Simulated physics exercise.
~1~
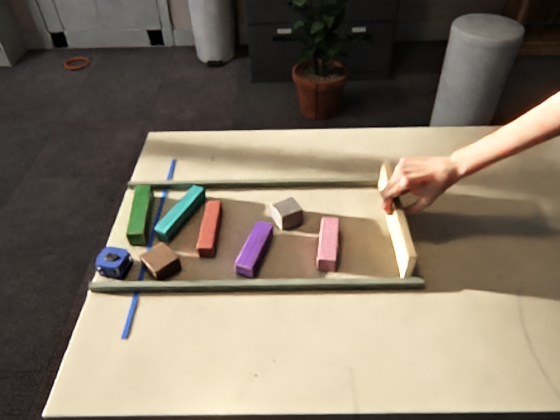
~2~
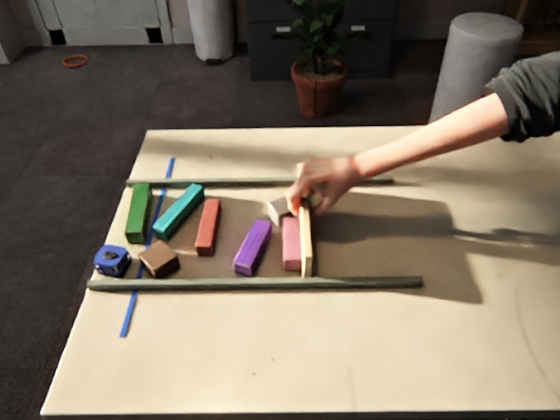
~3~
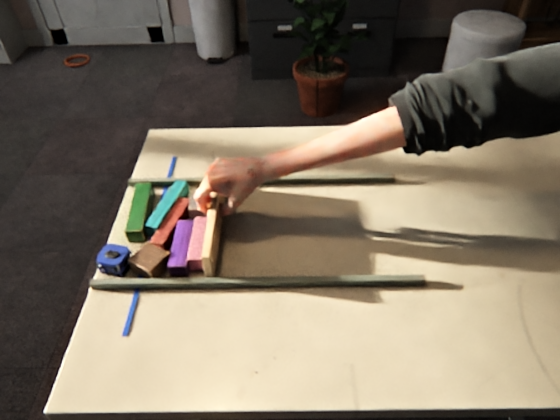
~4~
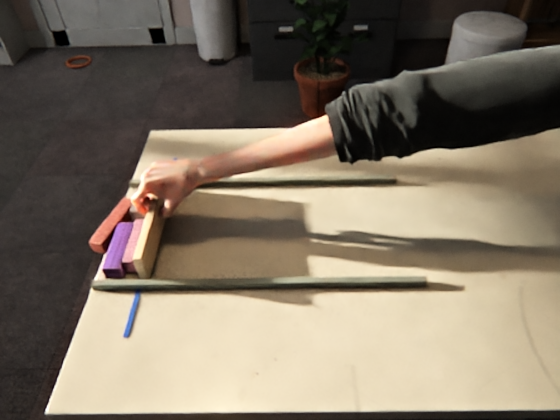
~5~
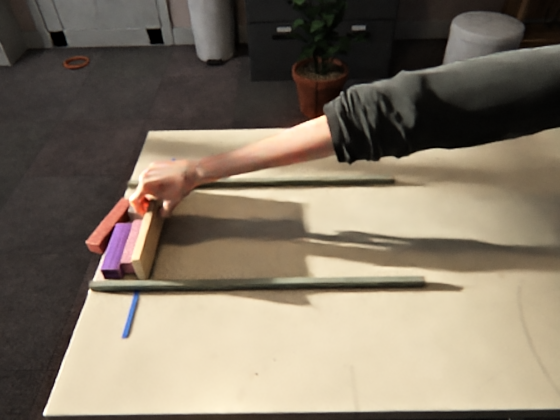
We see a hand push an upright board leftward between two rails on a table, gathering colourful sticks and blocks together; the green and turquoise sticks, blue case and brown block go off the left end, while the purple, pink and red pieces remain at the edge beside the board.
